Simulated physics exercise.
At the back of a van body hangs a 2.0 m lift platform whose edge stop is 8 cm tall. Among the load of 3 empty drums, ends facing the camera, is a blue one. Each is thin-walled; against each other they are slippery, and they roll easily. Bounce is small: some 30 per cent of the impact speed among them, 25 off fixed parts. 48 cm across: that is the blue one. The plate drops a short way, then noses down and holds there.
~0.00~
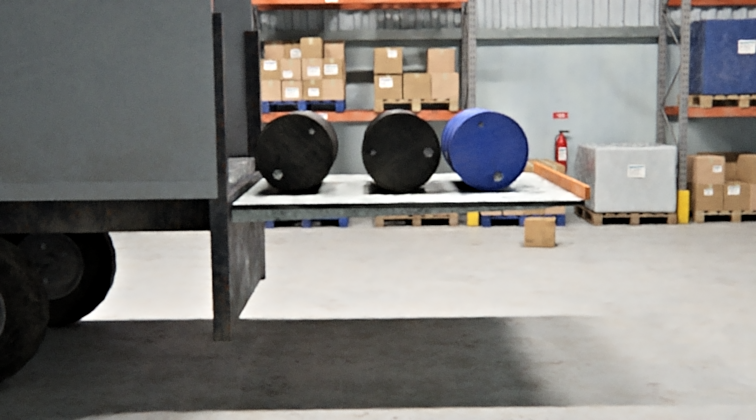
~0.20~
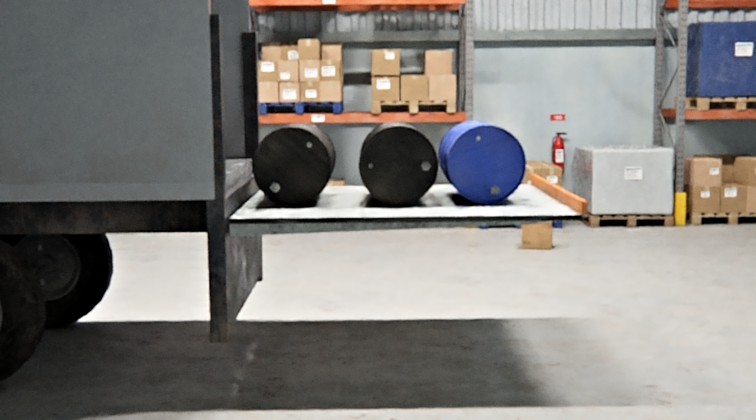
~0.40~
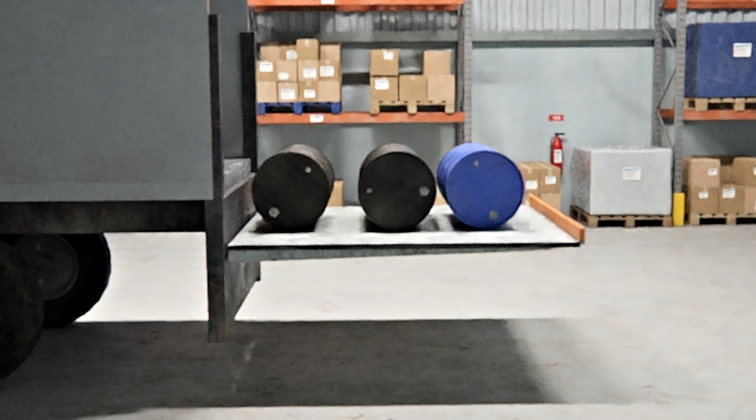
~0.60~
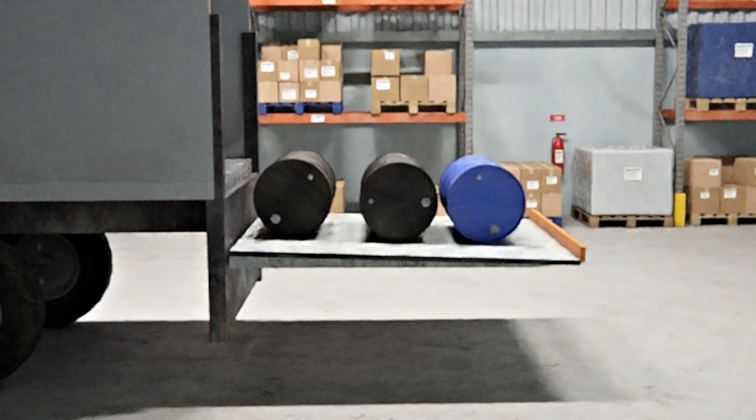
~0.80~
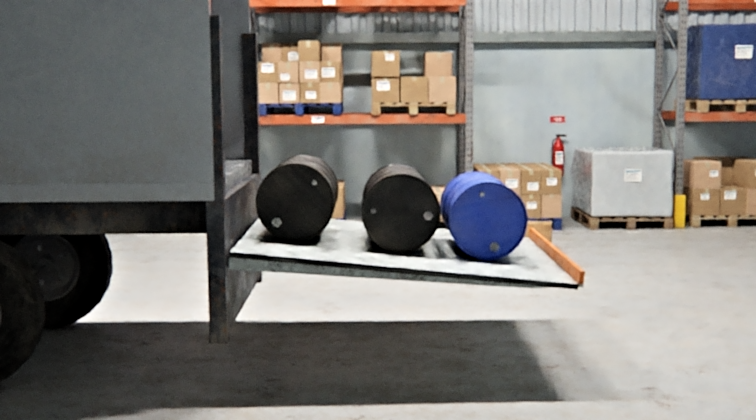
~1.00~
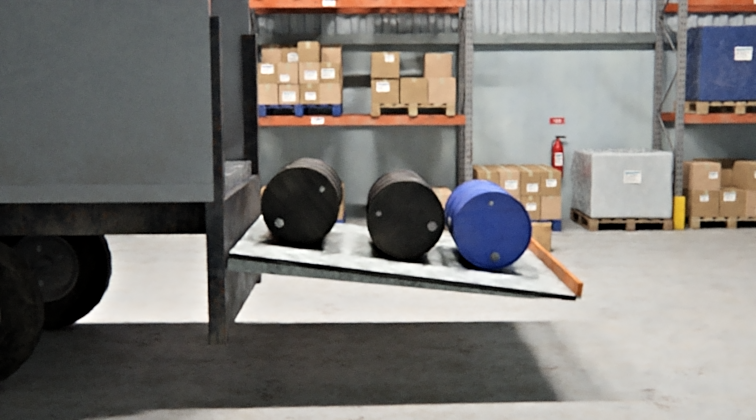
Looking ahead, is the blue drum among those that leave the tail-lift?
The blue one stays behind the stop.
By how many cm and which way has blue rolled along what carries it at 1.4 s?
By then blue sits 15 right of where it began.
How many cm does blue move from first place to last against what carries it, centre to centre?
The blue one comes to 35.
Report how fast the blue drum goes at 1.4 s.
Estimate: Some 0.5 m/s.
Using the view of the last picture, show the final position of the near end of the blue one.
Near pixel (544, 231).
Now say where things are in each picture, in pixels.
In the first frame, blue at (490, 151); plate level; stop at (588, 193); 3 of the 3 make up the bottom layer on the plate.
In the second frame, blue at (487, 165); plate level.
In the third frame, blue at (485, 190); plate level.
In the fourth frame, blue at (487, 204); plate tilted 2°; stop at (583, 253).
In the fifth frame, blue at (489, 221); plate tilted 6°.
In the sixth frame, blue at (493, 231); plate tilted 8°; stop at (580, 290).
After 1.4 s, blue is on the plate, 30 cm from the stop, rolling right; 0 gone from the plate.
After 1.7 s, blue is on the plate, 15 cm from the stop, rolling right; 0 gone from the plate.
At rest (2.2 s), blue is on the plate, 15 cm from the stop; 0 gone from the plate.
